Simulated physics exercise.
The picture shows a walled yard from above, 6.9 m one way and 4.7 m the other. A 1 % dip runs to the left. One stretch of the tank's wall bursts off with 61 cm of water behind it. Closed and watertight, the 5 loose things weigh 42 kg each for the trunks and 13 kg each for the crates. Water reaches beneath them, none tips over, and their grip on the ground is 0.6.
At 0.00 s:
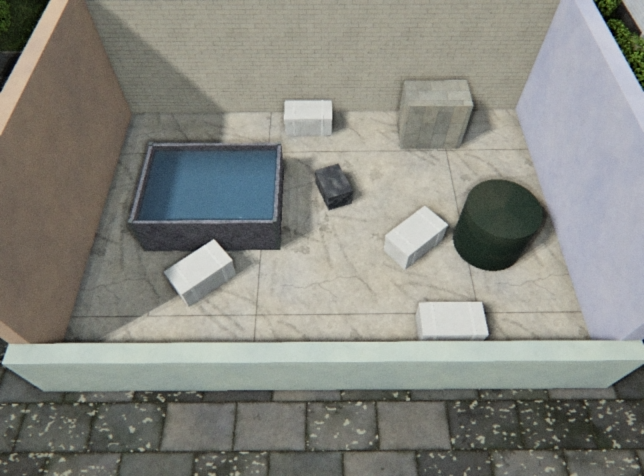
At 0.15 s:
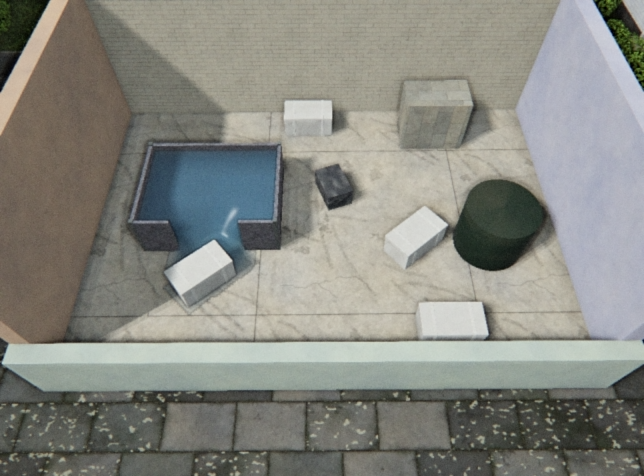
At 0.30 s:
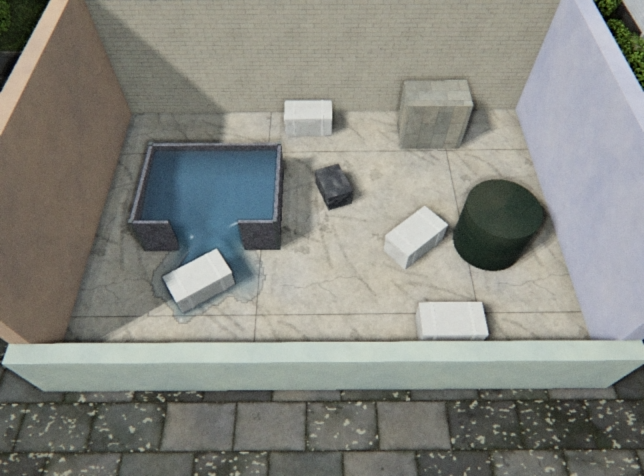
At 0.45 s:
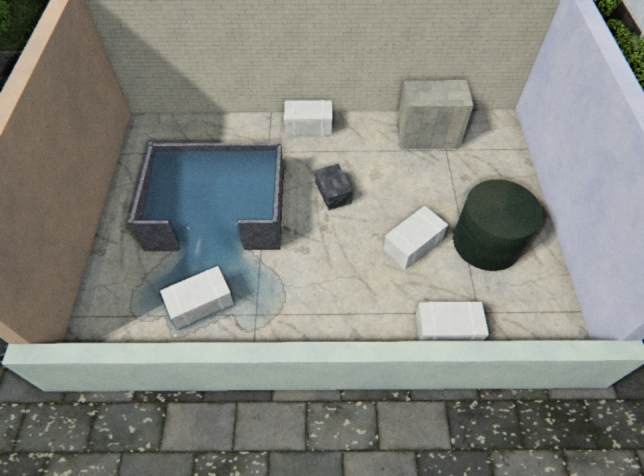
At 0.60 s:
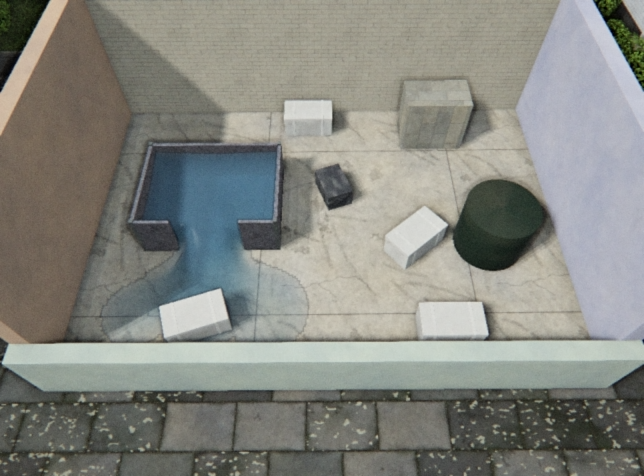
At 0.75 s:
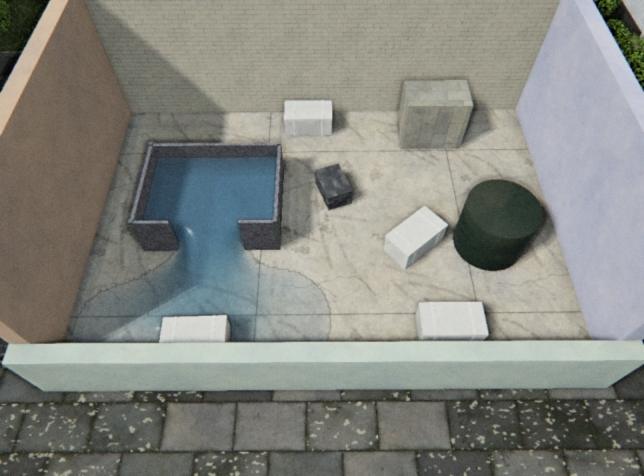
A walled yard held a dark tank of water on the left, and when part of its front wall gave way, water poured across the floor and pushed the nearest white block toward the front wall.
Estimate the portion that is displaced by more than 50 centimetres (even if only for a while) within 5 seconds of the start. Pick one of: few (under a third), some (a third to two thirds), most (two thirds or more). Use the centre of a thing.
Few.
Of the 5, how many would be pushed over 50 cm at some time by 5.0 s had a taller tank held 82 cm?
That would make 2 of them.
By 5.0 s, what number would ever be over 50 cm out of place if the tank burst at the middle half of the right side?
In that case 2 of them.
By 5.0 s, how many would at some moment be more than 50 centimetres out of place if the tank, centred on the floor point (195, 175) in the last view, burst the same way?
Result: 1.
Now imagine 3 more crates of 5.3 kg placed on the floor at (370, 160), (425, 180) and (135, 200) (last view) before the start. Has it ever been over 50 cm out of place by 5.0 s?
In order: Within it, within it, beyond it.
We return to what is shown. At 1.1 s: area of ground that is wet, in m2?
Flooded: Near 8.0 m2.
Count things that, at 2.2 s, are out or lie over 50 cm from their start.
By then 1.
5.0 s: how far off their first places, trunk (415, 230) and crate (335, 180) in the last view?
In turn: 0 cm, 0 cm.
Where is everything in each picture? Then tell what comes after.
The first picture shows a trunk at (199, 266), on the bottom; a trunk at (417, 230), on the bottom; water covers 2.6 m2; 0 of 5 have shifted.
The second picture shows a trunk at (199, 266), on the bottom; a trunk at (417, 230), on the bottom; 3.0 m2 under water; 0 of 5 have shifted.
The third picture shows a trunk at (197, 275) rests on the ground, 14 cm from its start; a trunk at (417, 230) rests on the ground; water covers 3.4 m2; 1 of 5 have shifted.
The fourth picture shows a trunk at (195, 291) rests on the ground, 39 cm from its start; a trunk at (417, 230) rests on the ground; 4.3 m2 under water; 1 of 5 have shifted.
The fifth picture shows a trunk at (194, 312), on the bottom, 69 cm from its start; a trunk at (417, 230) rests on the ground; 5.4 m2 under water; 1 of 5 have shifted.
The sixth picture shows a trunk at (193, 333), on the bottom, 97 cm from its start; a trunk at (417, 230) rests on the ground; water covers 6.7 m2; 1 of 5 have shifted.
After 1.1 s 1 of 5 are over 50 cm from their spots; 0 afloat.
After 2.2 s 1 of 5 are over 50 cm from their spots; 1 afloat.
After 3.5 s 1 of 5 are over 50 cm from their spots; 1 afloat.
After 5.0 s 1 of 5 are over 50 cm from their spots, and 1 have been at some point; 1 afloat.
